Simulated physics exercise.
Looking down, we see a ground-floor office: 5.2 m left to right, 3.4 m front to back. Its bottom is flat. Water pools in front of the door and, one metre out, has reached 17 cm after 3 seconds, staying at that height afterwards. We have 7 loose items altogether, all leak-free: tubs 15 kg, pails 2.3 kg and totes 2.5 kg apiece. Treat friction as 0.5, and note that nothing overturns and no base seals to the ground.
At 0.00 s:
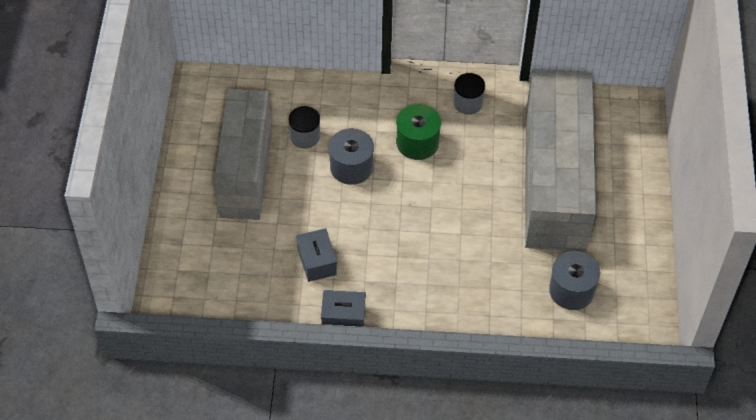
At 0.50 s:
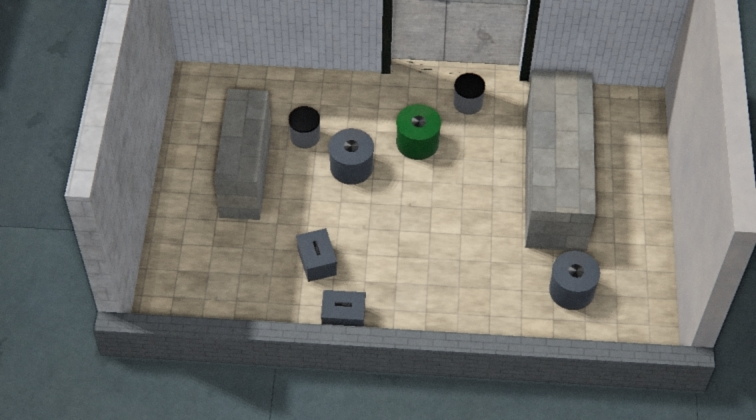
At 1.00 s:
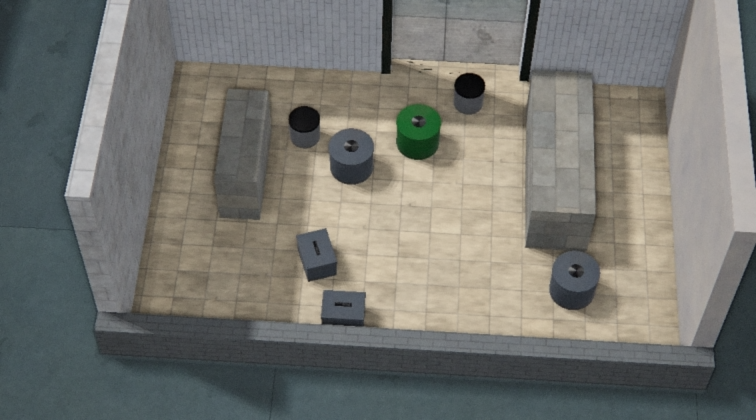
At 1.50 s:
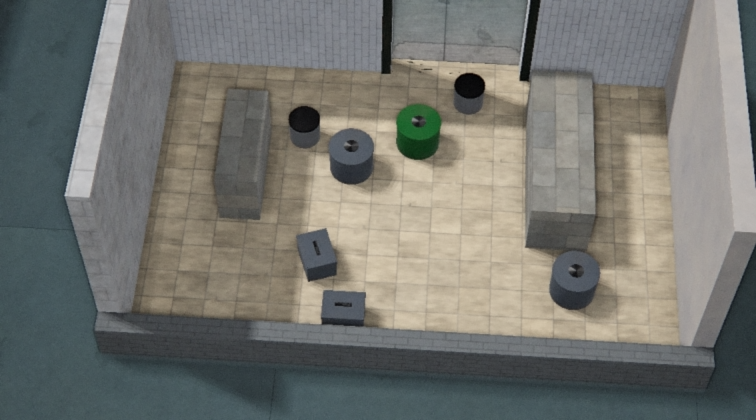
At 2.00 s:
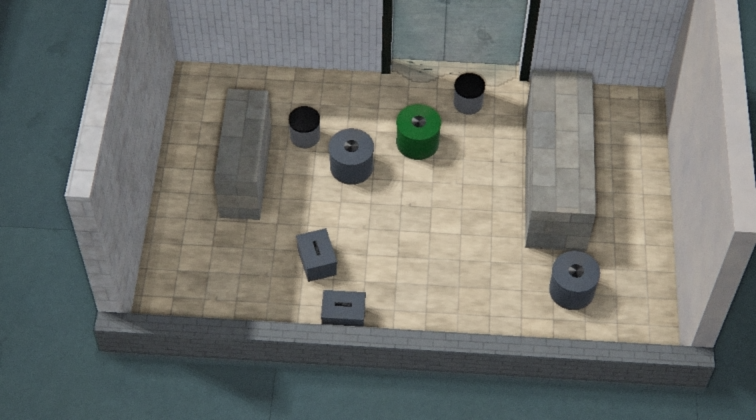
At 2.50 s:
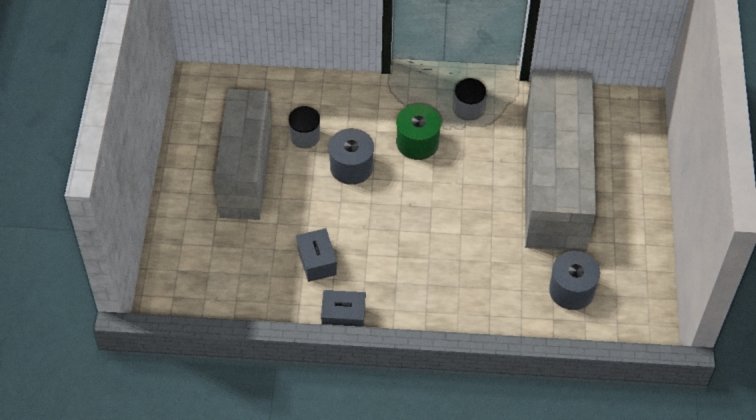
The clip shows a tiled room from above, its tubs, pails and boxes standing still as bluish water surrounds it outside; then a shallow patch spreads inside the doorway and the pail nearest the door shifts very slightly.
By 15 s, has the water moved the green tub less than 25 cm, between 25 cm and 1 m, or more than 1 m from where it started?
It is going to make a long trip.
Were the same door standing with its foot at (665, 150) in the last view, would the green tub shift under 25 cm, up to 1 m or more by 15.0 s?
Then the green tub holds its place.
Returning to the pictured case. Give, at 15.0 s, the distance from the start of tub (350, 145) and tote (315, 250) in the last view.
They sit 5 cm and 200 cm away, in the order given.
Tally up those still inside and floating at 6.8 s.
At that instant the tally stands at 3.
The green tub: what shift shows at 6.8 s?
By that time, close to 80 cm.
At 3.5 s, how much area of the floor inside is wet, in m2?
I'd put it close to 2.5 m2.
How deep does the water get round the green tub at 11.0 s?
The depth there is around 7 cm.
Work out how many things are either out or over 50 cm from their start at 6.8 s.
The answer is 3.
After 3.5 s the green tub is near (418, 124), 0.0 m from its start, aground; 0 afloat.
After 6.8 s the green tub is near (410, 190), 0.8 m from its start, aground; 3 afloat.
After 11.0 s the green tub is near (399, 223), 1.2 m from its start, aground; 4 afloat.
After 15.0 s the green tub is near (365, 279), 1.9 m from its start, afloat; 5 afloat.
